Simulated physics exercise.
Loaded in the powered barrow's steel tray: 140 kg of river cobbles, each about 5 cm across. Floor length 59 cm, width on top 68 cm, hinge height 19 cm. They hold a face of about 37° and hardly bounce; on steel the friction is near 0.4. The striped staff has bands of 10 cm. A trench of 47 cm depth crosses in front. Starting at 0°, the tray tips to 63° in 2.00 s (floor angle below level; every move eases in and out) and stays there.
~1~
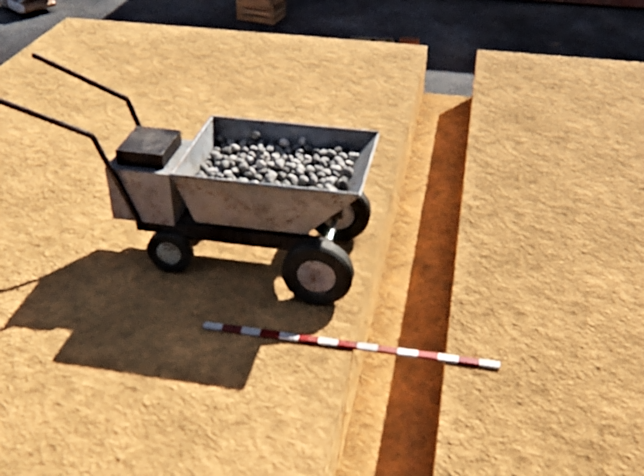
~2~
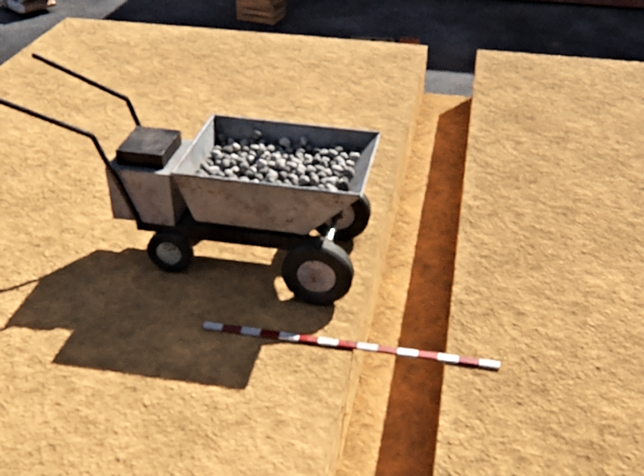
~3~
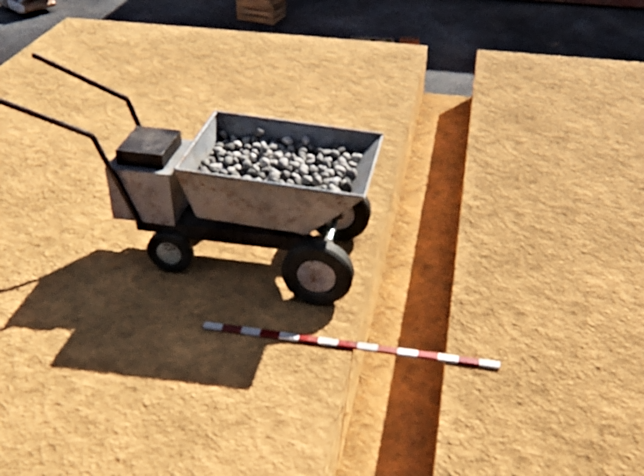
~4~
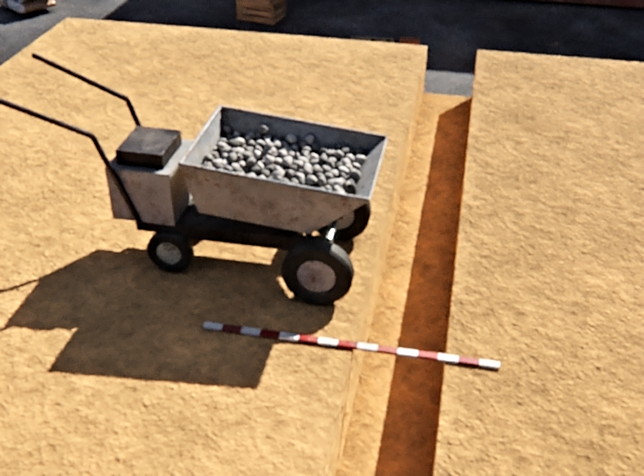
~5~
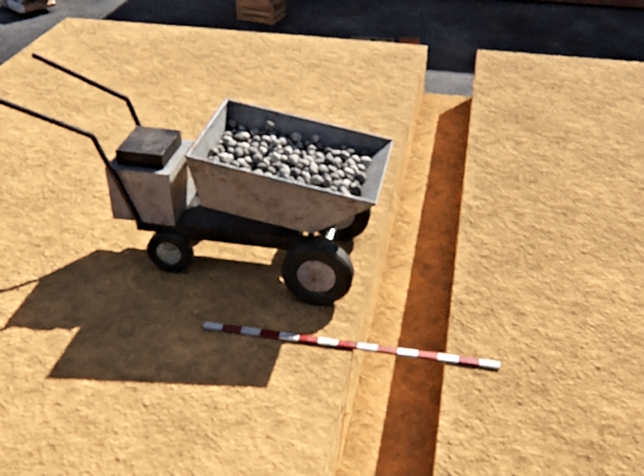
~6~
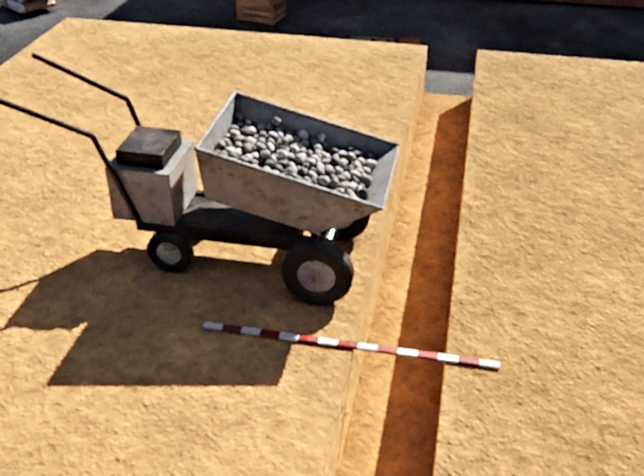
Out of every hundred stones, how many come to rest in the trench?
About 60 per cent.
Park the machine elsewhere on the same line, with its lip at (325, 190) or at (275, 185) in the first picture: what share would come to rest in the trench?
About 100 and 95 per cent.
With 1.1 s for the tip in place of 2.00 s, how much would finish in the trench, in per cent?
Then about 50 per cent.
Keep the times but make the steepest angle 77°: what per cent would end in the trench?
Then about 50 per cent.
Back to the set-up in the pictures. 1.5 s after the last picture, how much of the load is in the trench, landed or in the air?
About 15 per cent by then.
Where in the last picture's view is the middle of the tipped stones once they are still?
Near (437, 333).
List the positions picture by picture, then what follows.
In the first frame, lip at (360, 195), floor tilted 0°, highest stones at (302, 155).
In the second frame, lip at (361, 196), floor tilted 1°, highest stones at (300, 154).
In the third frame, lip at (364, 198), floor tilted 3°, highest stones at (276, 150).
In the fourth frame, lip at (369, 200), floor tilted 5°, highest stones at (249, 145).
In the fifth frame, lip at (376, 204), floor tilted 9°, highest stones at (239, 139).
In the sixth frame, lip at (383, 209), floor tilted 14°, highest stones at (247, 133).
Then, 0.9 s after the last picture the floor is at 53°, 100 % in the tray; the foremost stones are at (423, 240).
Then, 1.5 s after the last picture the floor is at 63°, 61 % in the tray, 14 % in the trench, 24 % past the trench; the foremost stones are at (529, 301).
Then, 1.9 s after the last picture the floor is at 63°, 34 % in the tray, 26 % in the trench, 40 % past the trench; the foremost stones are at (595, 305).
Then, 3.8 s after the last picture the floor is at 63°, 0 % in the tray, 60 % in the trench, 40 % past the trench; the foremost stones are at (630, 312).
